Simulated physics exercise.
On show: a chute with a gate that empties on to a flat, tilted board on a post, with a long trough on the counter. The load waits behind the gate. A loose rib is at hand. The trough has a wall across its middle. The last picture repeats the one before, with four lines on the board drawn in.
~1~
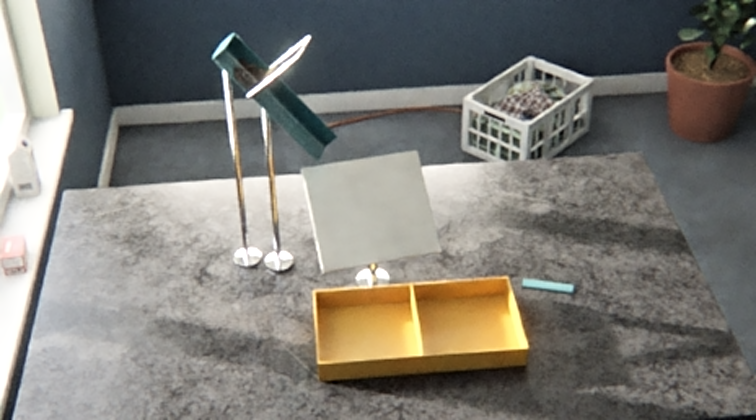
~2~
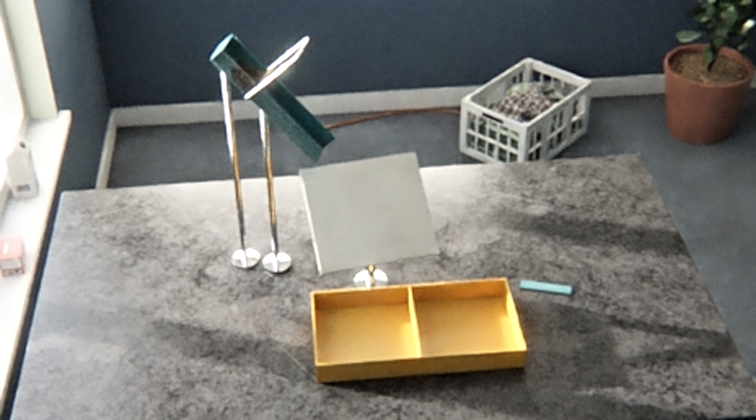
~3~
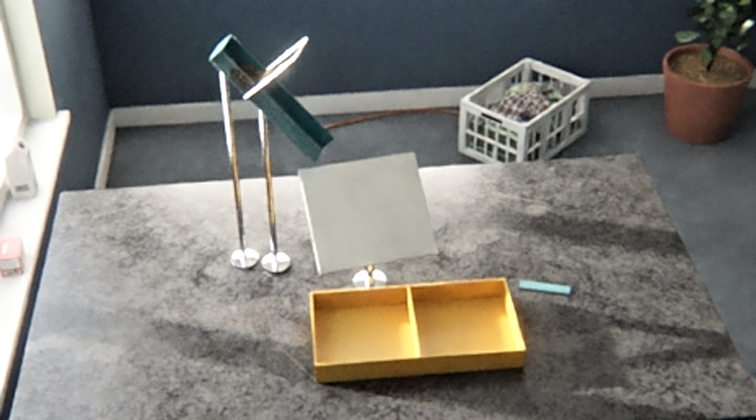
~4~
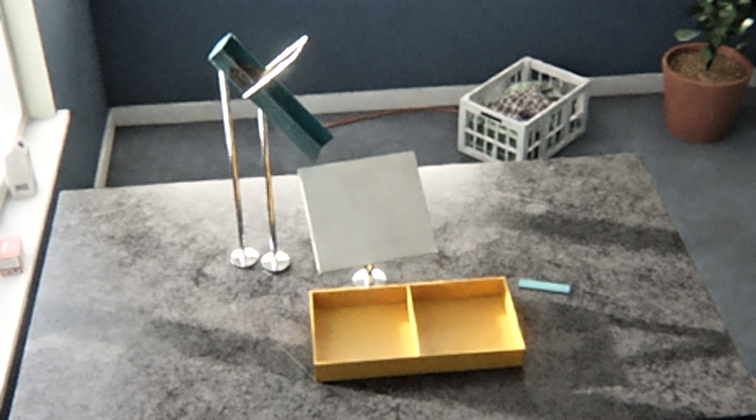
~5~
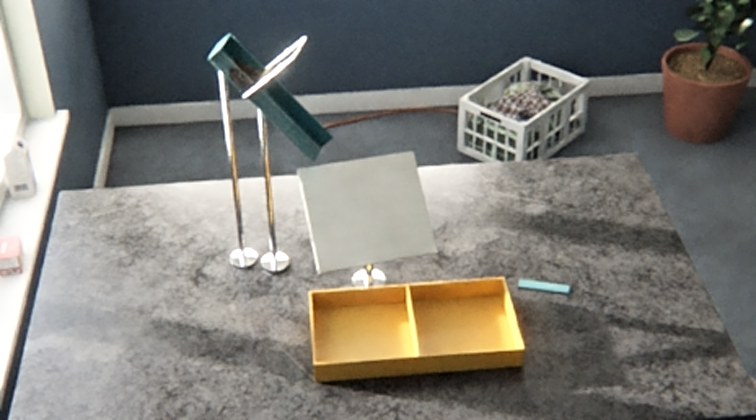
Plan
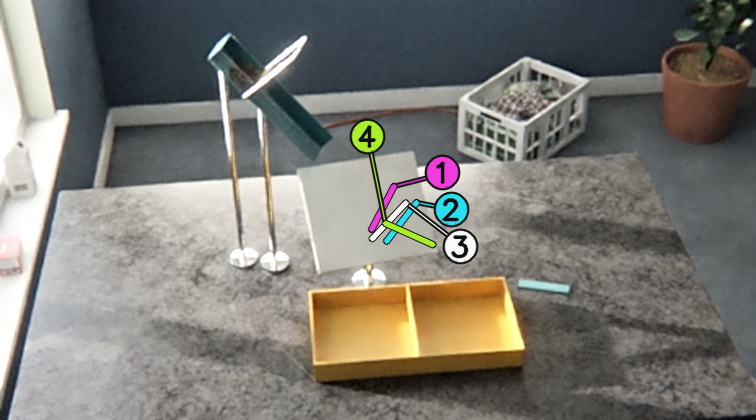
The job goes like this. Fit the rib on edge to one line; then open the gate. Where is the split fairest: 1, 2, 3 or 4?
Choose 4.
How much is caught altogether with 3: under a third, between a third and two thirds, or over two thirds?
It is over two thirds.
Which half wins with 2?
The left half.
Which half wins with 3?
More lands on the left.
On the marked copy, line 1 from (394, 186) to (371, 229); line 2 from (416, 202) to (386, 241); line 3 from (405, 202) to (372, 238); line 4 from (385, 223) to (433, 244).
For line 1, of what is caught, all but a few in the left half, only a few in the right.
For line 2, of what is caught, all but a few in the left half, a small share in the right.
For line 3, of what is caught, all but a few in the left half, a small share in the right.
For line 4, of what is caught, close to a third in the left half, close to two thirds in the right.
